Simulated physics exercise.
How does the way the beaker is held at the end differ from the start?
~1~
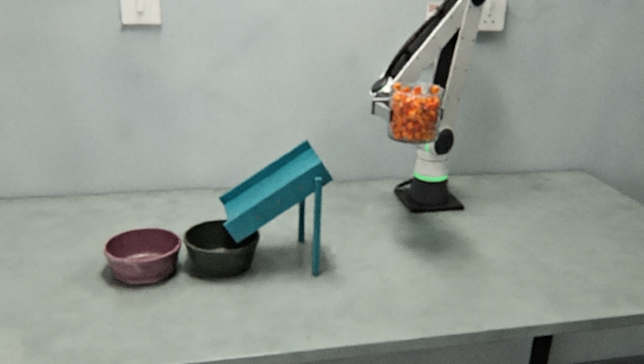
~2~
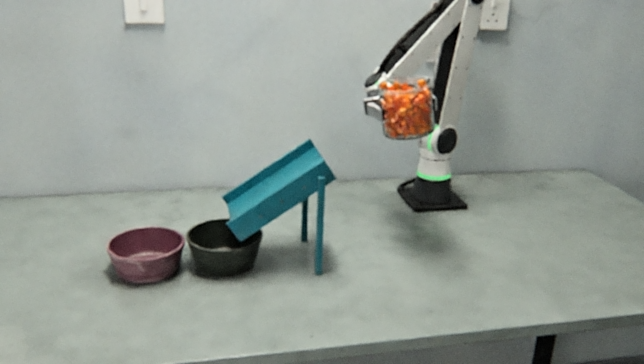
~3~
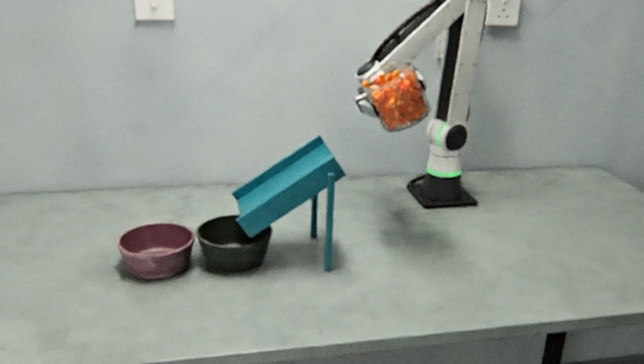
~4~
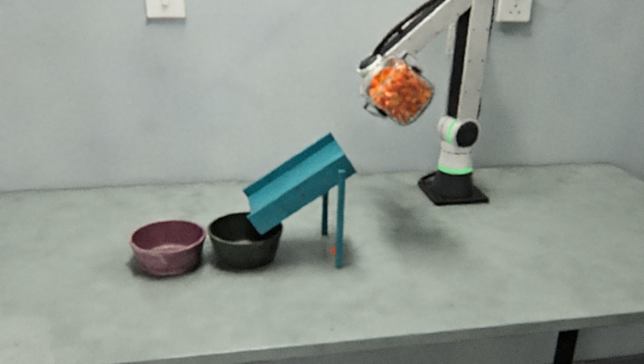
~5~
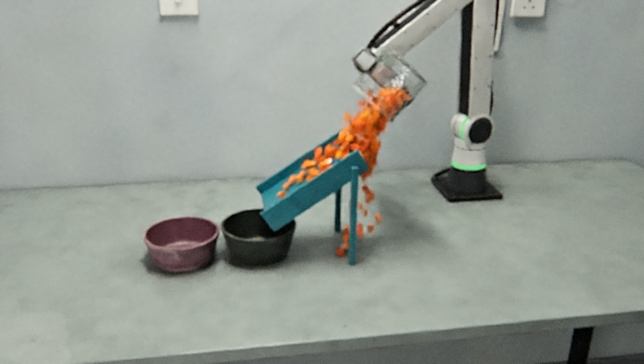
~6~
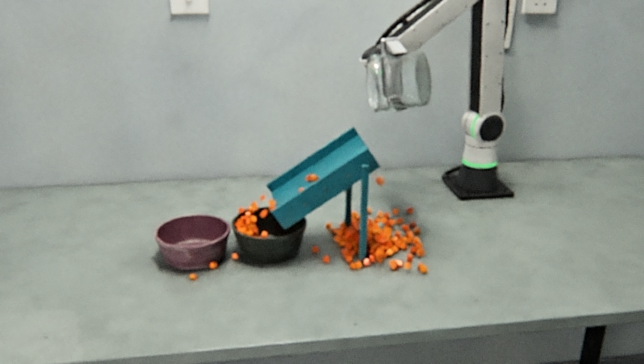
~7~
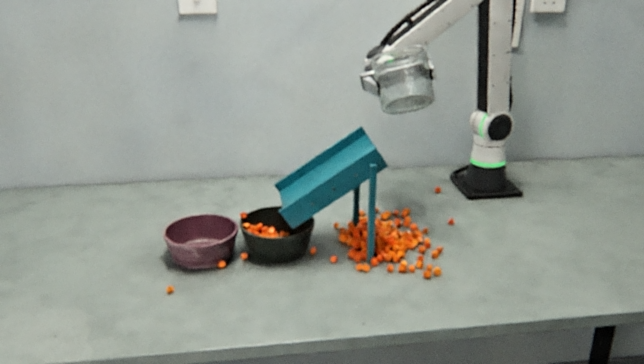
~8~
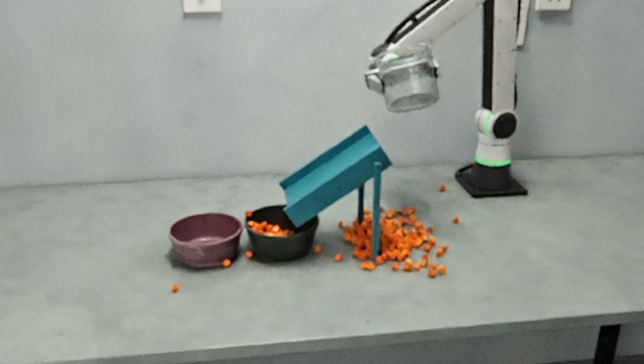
At the start the robot arm holds the beaker upright, but at the end the beaker is leaning.
